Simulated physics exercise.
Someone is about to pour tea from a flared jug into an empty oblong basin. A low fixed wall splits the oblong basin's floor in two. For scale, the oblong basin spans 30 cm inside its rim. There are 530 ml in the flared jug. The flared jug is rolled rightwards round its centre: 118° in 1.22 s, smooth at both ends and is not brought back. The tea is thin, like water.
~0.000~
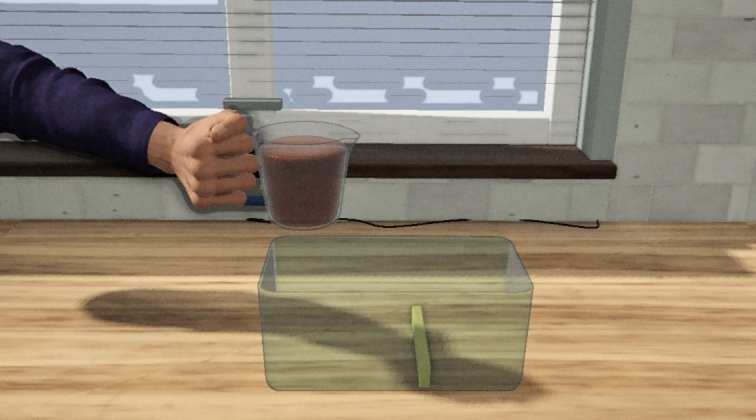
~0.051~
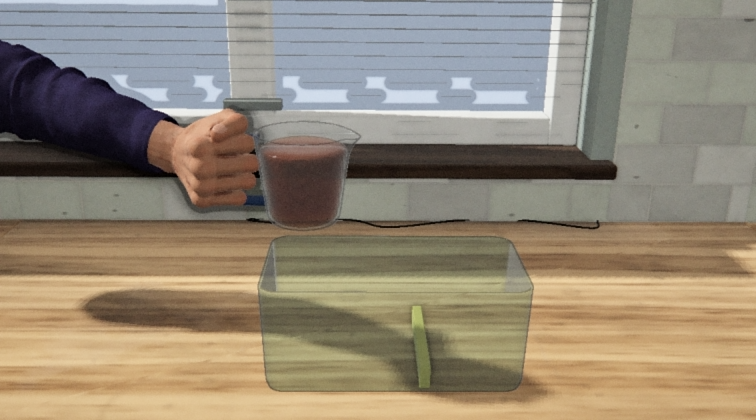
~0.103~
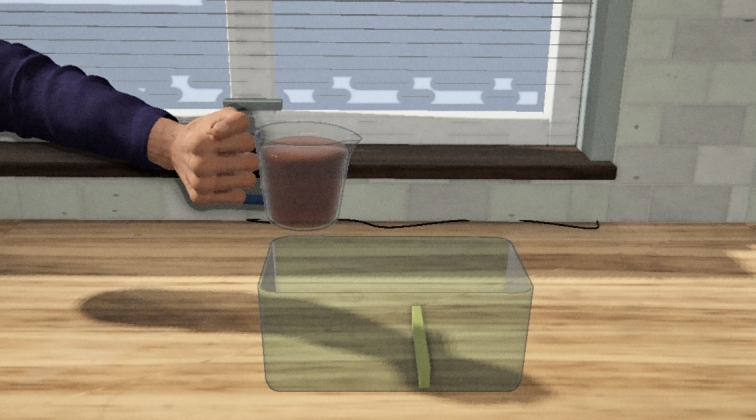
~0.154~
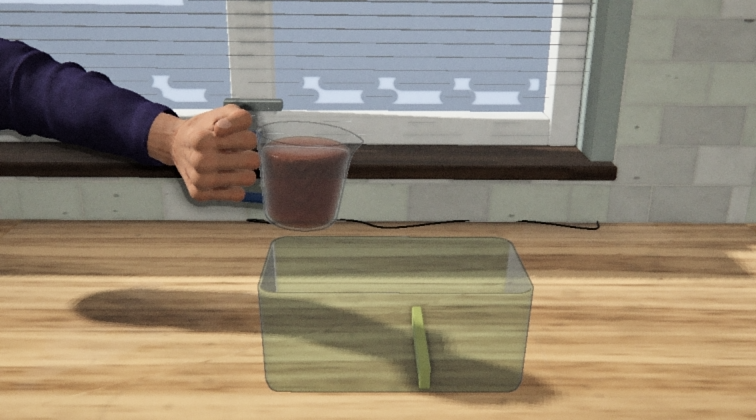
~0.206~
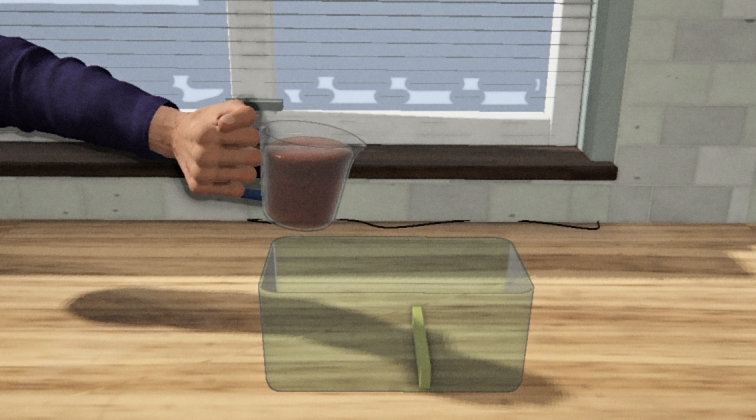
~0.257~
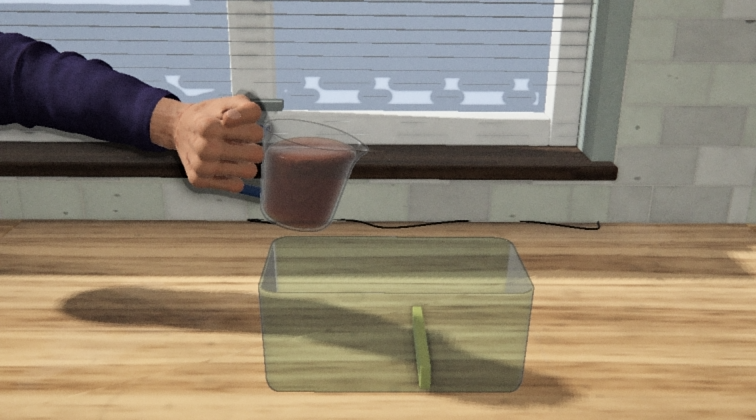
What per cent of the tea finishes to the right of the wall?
The far part has some 37 per cent.
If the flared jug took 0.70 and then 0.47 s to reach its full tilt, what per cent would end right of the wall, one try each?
First 25, then 20 per cent.
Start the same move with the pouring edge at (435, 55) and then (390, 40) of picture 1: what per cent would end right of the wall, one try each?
In turn about 55 and 70 per cent.
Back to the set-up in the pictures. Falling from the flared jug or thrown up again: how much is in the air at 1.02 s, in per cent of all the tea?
Some 6 per cent.
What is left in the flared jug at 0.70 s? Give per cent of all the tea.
About 66 per cent.
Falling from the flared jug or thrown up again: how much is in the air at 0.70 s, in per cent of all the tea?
Near 20 in a hundred.
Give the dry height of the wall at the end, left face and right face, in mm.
Left about 16 mm, right about 16 mm.
After 0.70 s the tilt is 72° and 66 per cent is still to pour, 7 is left of the wall and 7 right of it.
After 1.02 s the tilt is 110° and 7 per cent is still to pour, 53 is left of the wall and 34 right of it.
After 1.35 s the tilt is 118° and 0 per cent is still to pour, 62 is left of the wall and 37 right of it.
After 1.72 s the tilt is 118° and 0 per cent is still to pour, 62 is left of the wall and 37 right of it.
In the end 62 per cent lies left of the wall, 37 right of it and 1 outside.
